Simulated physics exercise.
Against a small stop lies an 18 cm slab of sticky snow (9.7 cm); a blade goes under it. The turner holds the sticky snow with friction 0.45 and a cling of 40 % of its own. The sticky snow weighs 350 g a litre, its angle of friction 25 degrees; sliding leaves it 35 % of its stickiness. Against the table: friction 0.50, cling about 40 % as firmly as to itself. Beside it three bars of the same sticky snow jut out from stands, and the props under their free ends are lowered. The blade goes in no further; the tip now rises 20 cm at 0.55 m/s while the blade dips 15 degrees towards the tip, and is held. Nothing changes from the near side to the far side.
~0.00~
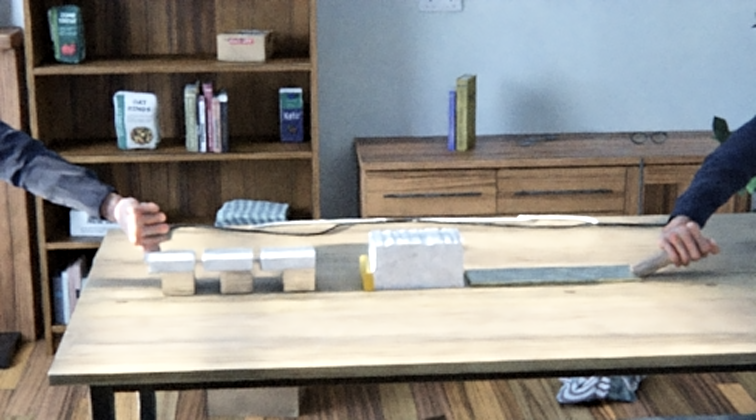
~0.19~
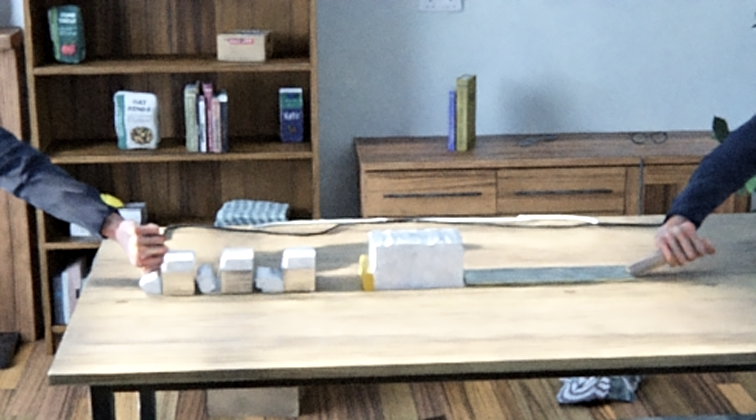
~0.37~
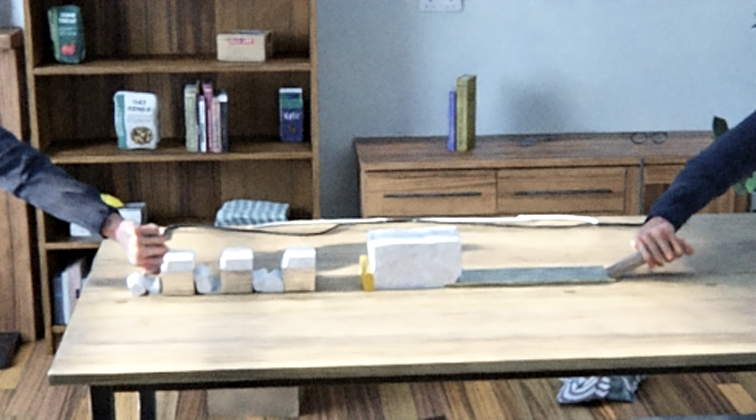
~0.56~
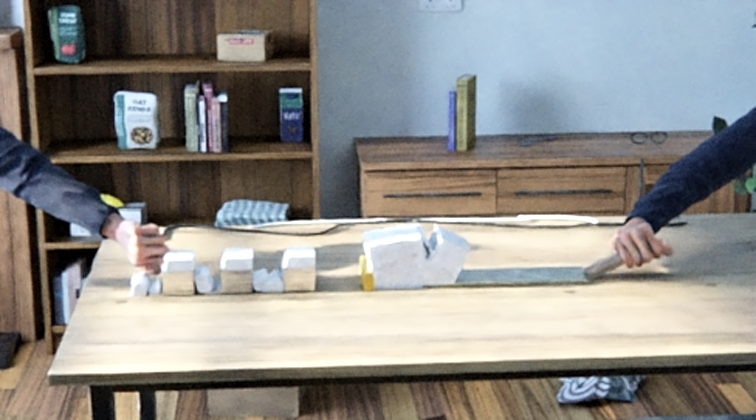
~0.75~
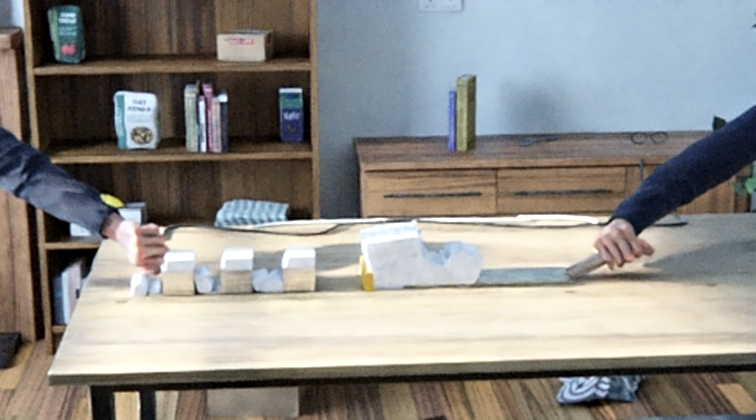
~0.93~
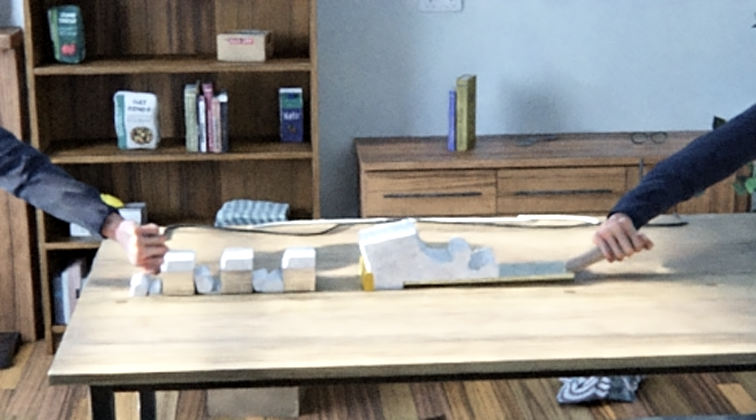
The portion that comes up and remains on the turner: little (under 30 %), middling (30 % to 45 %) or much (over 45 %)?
The portion that comes up and remains on the turner is middling, 30 % to 45 %.
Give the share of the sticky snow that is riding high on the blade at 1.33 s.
Some 40 per cent.
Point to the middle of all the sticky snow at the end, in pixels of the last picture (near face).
Around (384, 236).
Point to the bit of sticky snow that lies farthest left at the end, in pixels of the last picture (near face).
Around (269, 288).
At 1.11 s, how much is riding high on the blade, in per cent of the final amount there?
About 80 %.
After 1.11 s, the tip is 10 cm up.
After 1.33 s, the tip is 20 cm up and 41 % is riding high on the blade.
After 1.54 s, the tip is 20 cm up and 41 % is riding high on the blade.
After 1.76 s, the tip is 20 cm up and 41 % is riding high on the blade.
After 2.60 s, at the end, the tip is 20 cm up and 39 % is riding high on the blade.
